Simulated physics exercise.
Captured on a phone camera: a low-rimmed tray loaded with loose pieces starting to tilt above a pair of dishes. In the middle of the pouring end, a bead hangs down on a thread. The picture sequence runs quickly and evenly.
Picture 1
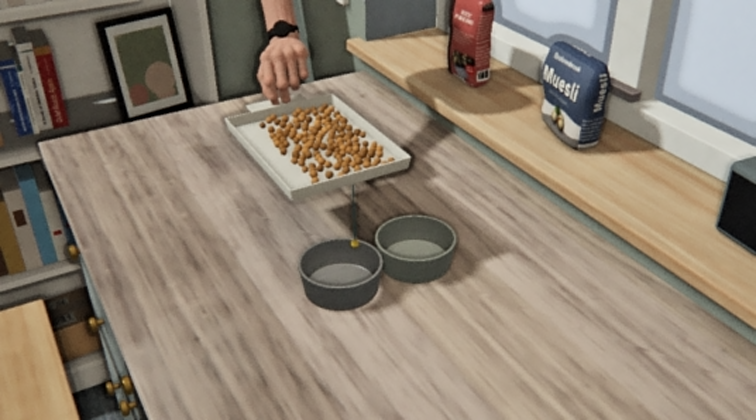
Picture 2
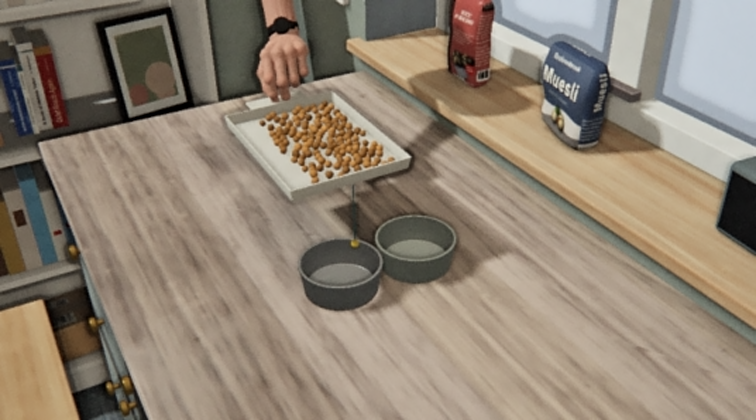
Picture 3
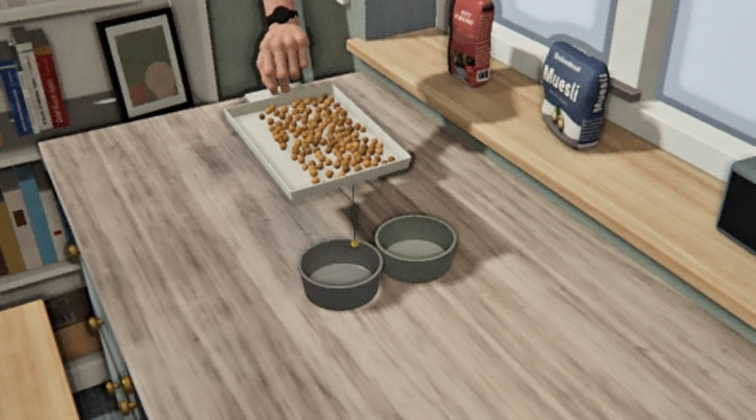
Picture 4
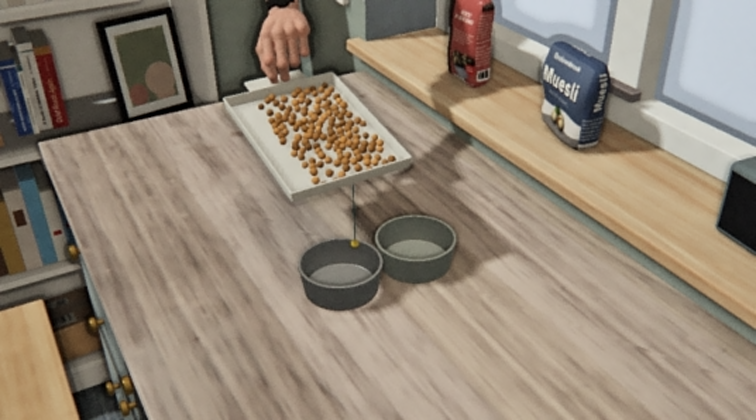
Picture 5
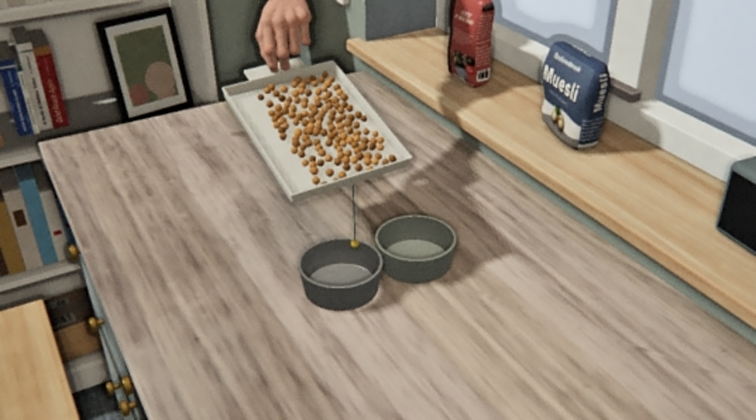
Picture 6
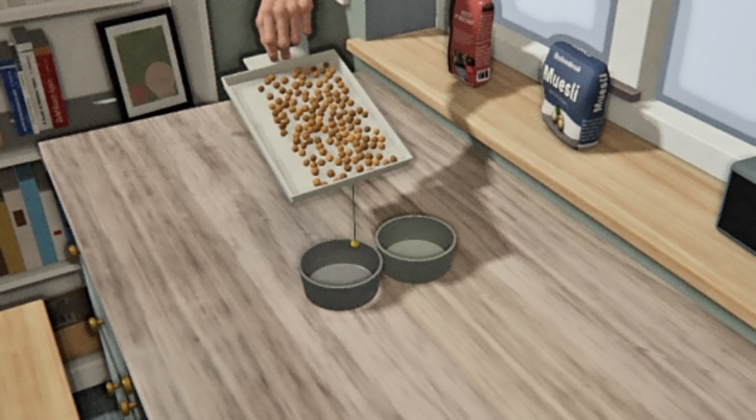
On a wooden kitchen table, a hand gradually raising the far end of a tray of roasted chickpeas above two dark bowls.
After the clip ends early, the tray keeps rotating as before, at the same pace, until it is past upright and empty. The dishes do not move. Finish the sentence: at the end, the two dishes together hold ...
... less than half of the load.
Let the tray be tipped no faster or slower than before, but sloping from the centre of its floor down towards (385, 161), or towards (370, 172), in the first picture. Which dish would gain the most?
One gives the rightmost dish and two gives the rightmost dish.
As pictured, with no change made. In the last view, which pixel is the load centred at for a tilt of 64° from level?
Somewhere about pixel (342, 149).
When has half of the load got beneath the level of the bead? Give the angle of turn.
My estimate is some 110 degrees.
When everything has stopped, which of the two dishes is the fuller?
The left-positioned one, it's fuller.
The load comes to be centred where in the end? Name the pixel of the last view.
Close to (355, 310) in the last view.
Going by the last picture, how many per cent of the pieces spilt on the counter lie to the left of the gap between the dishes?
Roughly 50 %.
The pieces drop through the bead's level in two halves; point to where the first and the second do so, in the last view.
Near (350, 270) to start, and near (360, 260) afterwards.
Shortly afterwards, tray tipped steeply; the whole lot on the tray.
Next, tray tipped past a quarter turn; the bulk on the tray; only a few outside both; a little in the air.
Some moments later, tray tipped past a quarter turn; near a quarter in the left dish; only a few in the right dish; near two thirds outside both.
In the end, tray tipped past a quarter turn; near a quarter in the left dish; only a few in the right dish; near two thirds outside both.
